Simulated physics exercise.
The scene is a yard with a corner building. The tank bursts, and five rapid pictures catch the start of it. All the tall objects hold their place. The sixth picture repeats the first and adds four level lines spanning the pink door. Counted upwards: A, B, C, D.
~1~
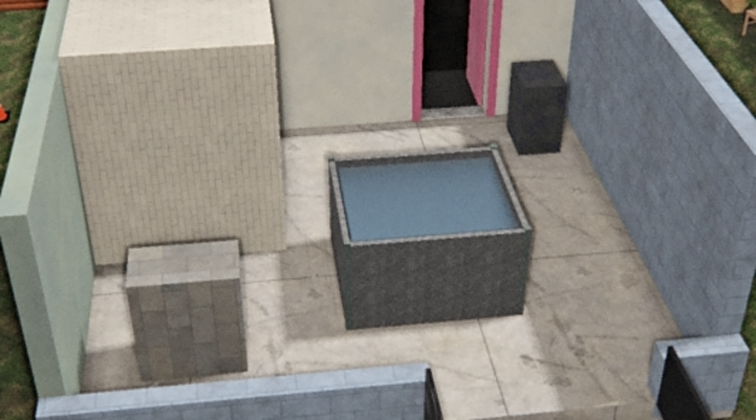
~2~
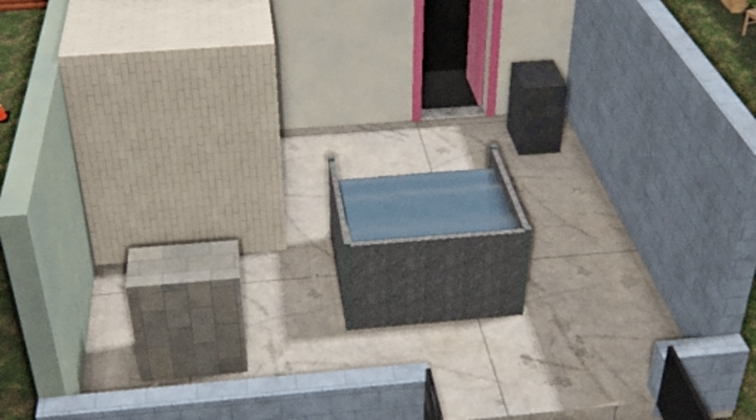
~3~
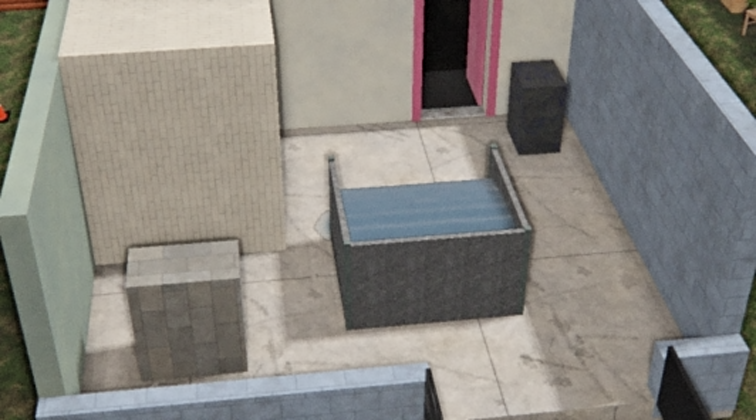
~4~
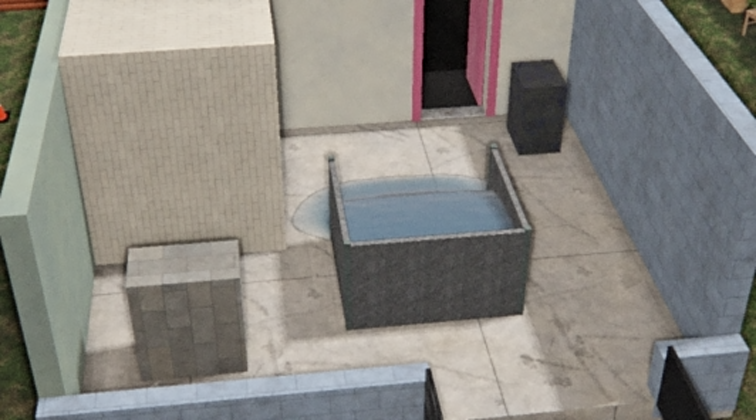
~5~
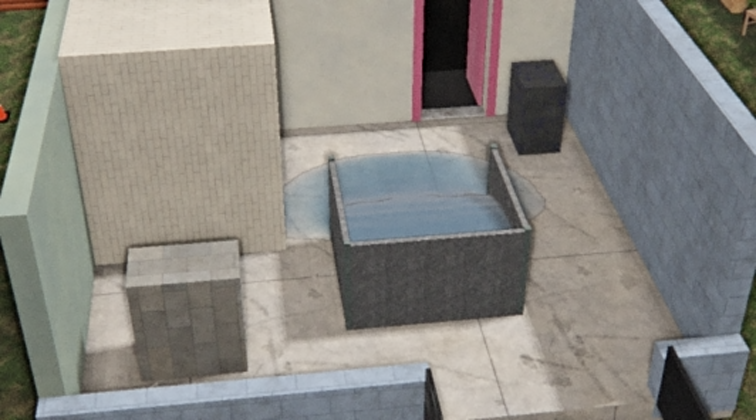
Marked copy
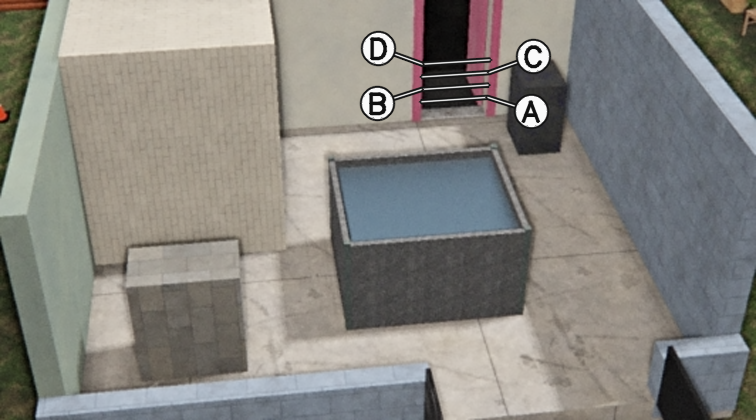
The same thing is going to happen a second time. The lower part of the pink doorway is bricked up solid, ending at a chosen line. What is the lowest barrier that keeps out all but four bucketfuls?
It is B.
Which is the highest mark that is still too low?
That would be A.
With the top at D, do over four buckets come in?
No, that is safe.
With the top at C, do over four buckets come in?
No, not at all.
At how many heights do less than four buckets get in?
Three of them.
On the marked copy, A at (454, 99); B at (455, 87); C at (455, 74); D at (456, 62); from the bottom up A, B, C, D.
With A, about 12 bucketfuls get in.
With B, a splash gets over, under a bucket.
With C, nothing gets over.
With D, nothing gets over.
